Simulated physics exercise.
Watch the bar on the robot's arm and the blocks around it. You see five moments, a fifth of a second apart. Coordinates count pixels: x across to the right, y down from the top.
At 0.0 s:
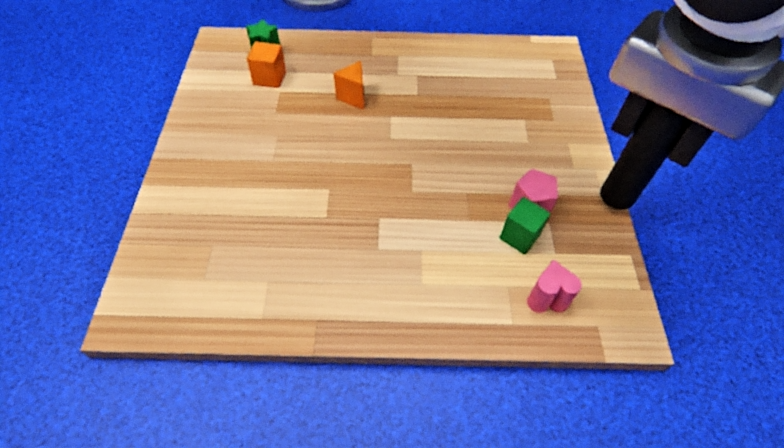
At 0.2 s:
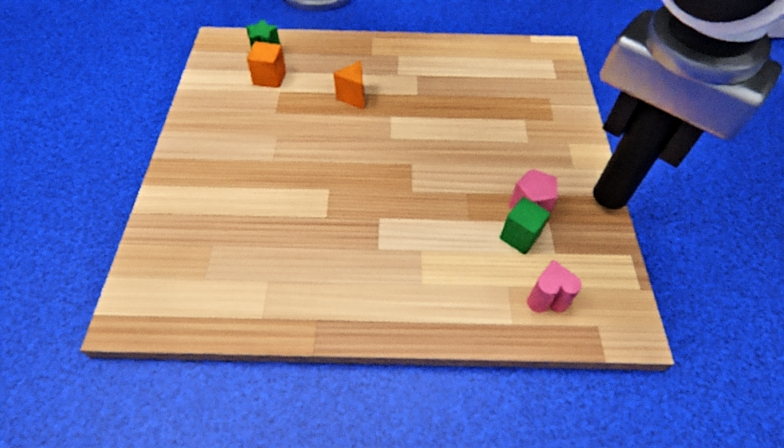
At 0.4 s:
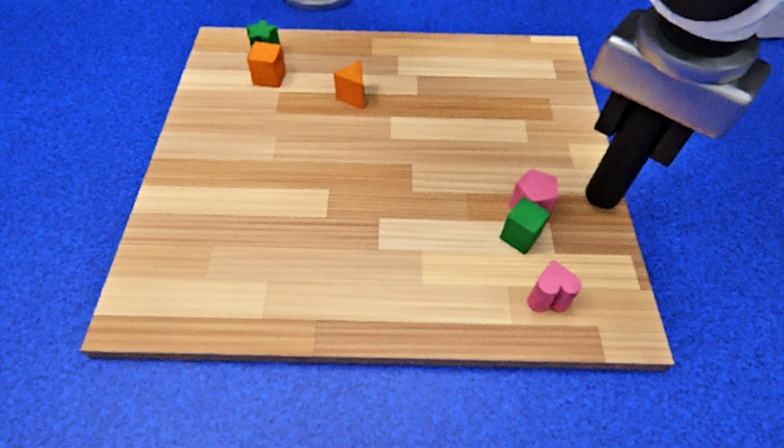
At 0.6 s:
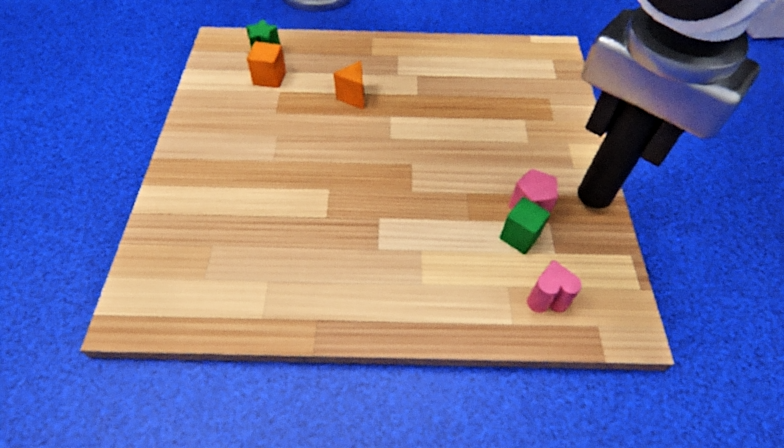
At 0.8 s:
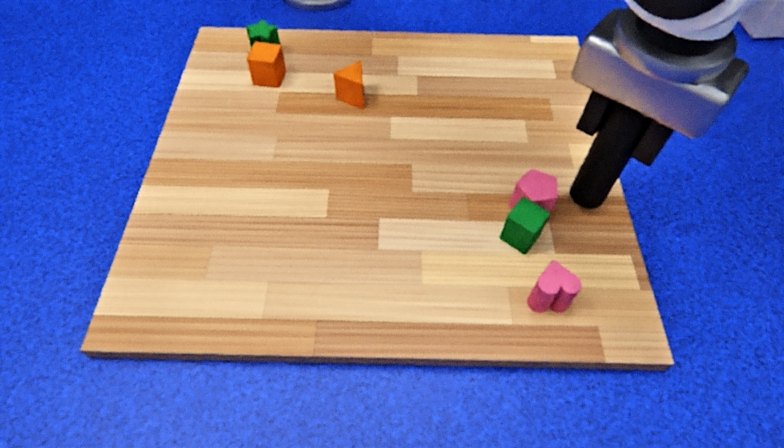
A robot arm's black bar moves slightly left near still blocks on a wooden board.
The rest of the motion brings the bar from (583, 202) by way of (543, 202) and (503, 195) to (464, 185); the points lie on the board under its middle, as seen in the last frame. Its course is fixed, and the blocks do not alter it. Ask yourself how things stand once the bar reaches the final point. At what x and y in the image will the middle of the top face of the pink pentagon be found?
At (481, 193).
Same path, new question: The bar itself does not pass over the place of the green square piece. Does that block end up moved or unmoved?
The block you're asking about gets moved.
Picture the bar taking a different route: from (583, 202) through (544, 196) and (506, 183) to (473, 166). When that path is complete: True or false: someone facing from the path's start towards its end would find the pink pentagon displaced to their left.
The statement is correct.
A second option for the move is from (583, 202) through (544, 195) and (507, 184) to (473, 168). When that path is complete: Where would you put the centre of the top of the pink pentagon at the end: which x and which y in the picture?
It ends at (507, 186).
On the path given first. One third of the way, bar at (546, 195); green square piece at (524, 219), turned 25° anticlockwise; pink pentagon at (520, 187), turned 20° anticlockwise.
Two thirds of the way, bar at (504, 188); green square piece at (521, 221), turned 40° anticlockwise; pink pentagon at (486, 191), turned 65° anticlockwise.
At the end, bar at (465, 178); green square piece at (521, 221), turned 40° anticlockwise; pink pentagon at (481, 193), turned 80° anticlockwise.
